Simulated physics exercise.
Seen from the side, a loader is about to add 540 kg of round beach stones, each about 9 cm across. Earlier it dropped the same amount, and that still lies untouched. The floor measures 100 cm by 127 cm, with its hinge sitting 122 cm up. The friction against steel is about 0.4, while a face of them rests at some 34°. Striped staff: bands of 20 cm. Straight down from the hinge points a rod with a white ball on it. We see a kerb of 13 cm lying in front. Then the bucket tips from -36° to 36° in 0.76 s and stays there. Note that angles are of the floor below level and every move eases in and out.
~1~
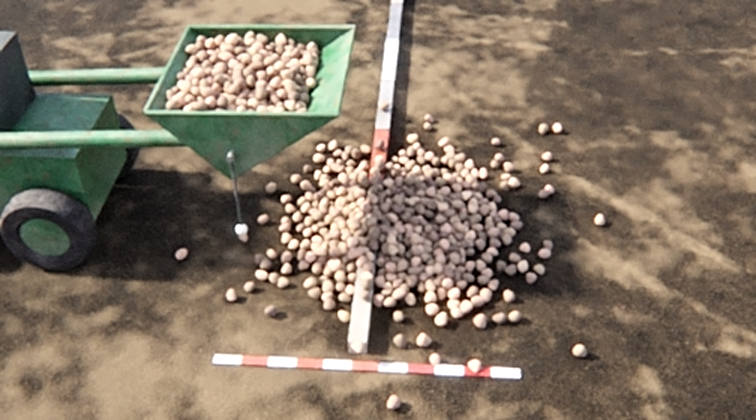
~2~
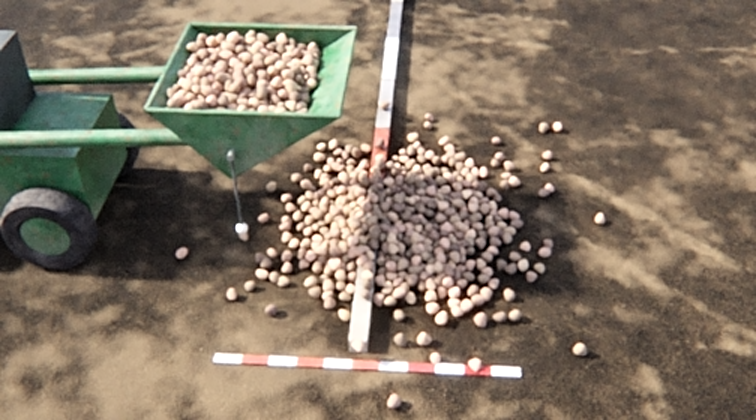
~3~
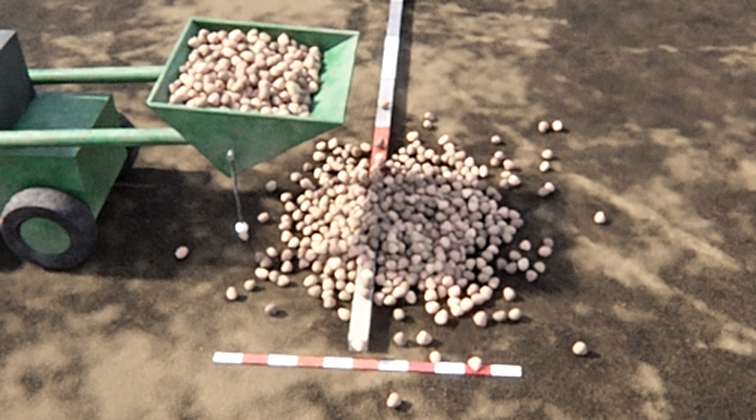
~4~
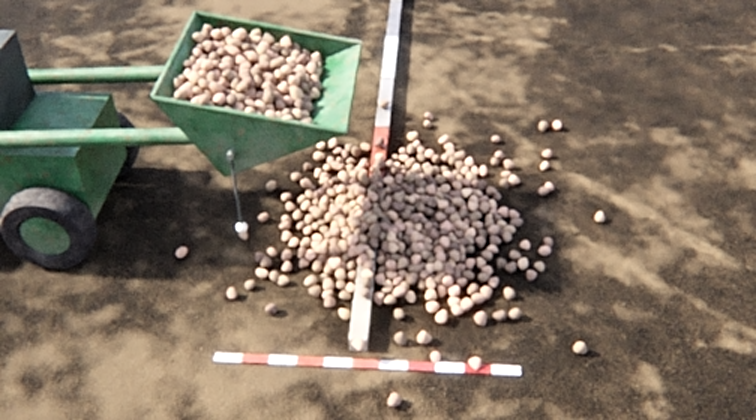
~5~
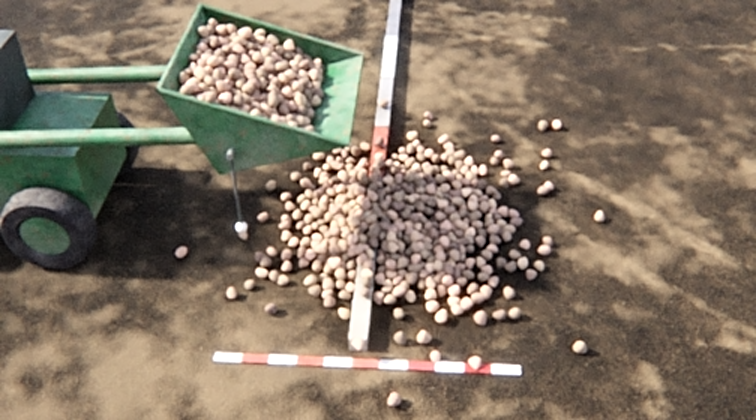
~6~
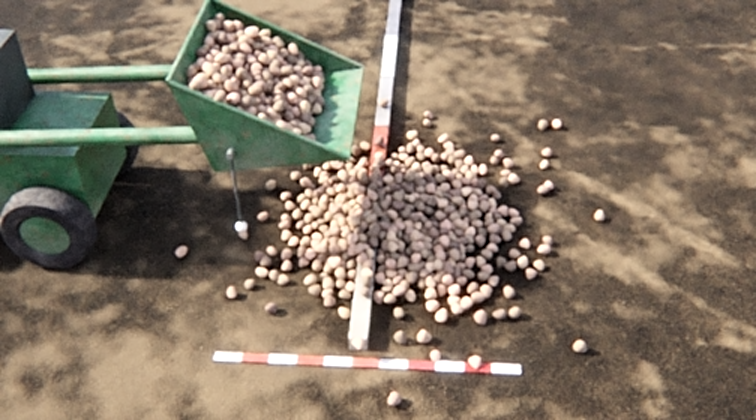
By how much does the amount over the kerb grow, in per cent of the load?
About 64 per cent.
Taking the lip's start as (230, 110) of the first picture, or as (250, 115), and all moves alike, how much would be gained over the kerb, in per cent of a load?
First place: Roughly 0 %; second place: Roughly 5 %.
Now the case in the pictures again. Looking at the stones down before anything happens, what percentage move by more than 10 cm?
Around 25 in a hundred.
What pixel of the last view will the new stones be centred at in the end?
Middle: Approx. (395, 213) px.
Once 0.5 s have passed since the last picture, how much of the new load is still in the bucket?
Close to 80 per cent of the load.
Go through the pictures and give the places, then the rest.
Lip at (338, 115), floor tilted -36°, highest stones at (246, 54). The earlier load is highest near (373, 210), 23 cm above ground level, 38 % on this side of the kerb, 62 % over the kerb, in the first frame.
Lip at (340, 117), floor tilted -35°, highest stones at (240, 52), in the second frame.
Lip at (343, 123), floor tilted -31°, highest stones at (219, 48), in the third frame.
Lip at (346, 133), floor tilted -24°, highest stones at (215, 41), in the fourth frame.
Lip at (349, 145), floor tilted -17°, highest stones at (210, 38), in the fifth frame.
Lip at (350, 159), floor tilted -8°, highest stones at (214, 36), in the sixth frame.
Then, 0.2 s after the last picture the floor is at 25°; in per cent of one load, 100 in the bucket, 38 on this side of the kerb, 62 over the kerb; the foremost stones are at (557, 182).
Then, 0.5 s after the last picture the floor is at 36°; in per cent of one load, 82 in the bucket, 57 on this side of the kerb, 62 over the kerb; the foremost stones are at (557, 182).
Then, 0.9 s after the last picture the floor is at 36°; in per cent of one load, 28 in the bucket, 80 on this side of the kerb, 92 over the kerb; the foremost stones are at (557, 182).
Then, 3.7 s after the last picture the floor is at 36°; in per cent of one load, 0 in the bucket, 74 on this side of the kerb, 126 over the kerb; the foremost stones are at (579, 230). Net gain over the kerb, 64.
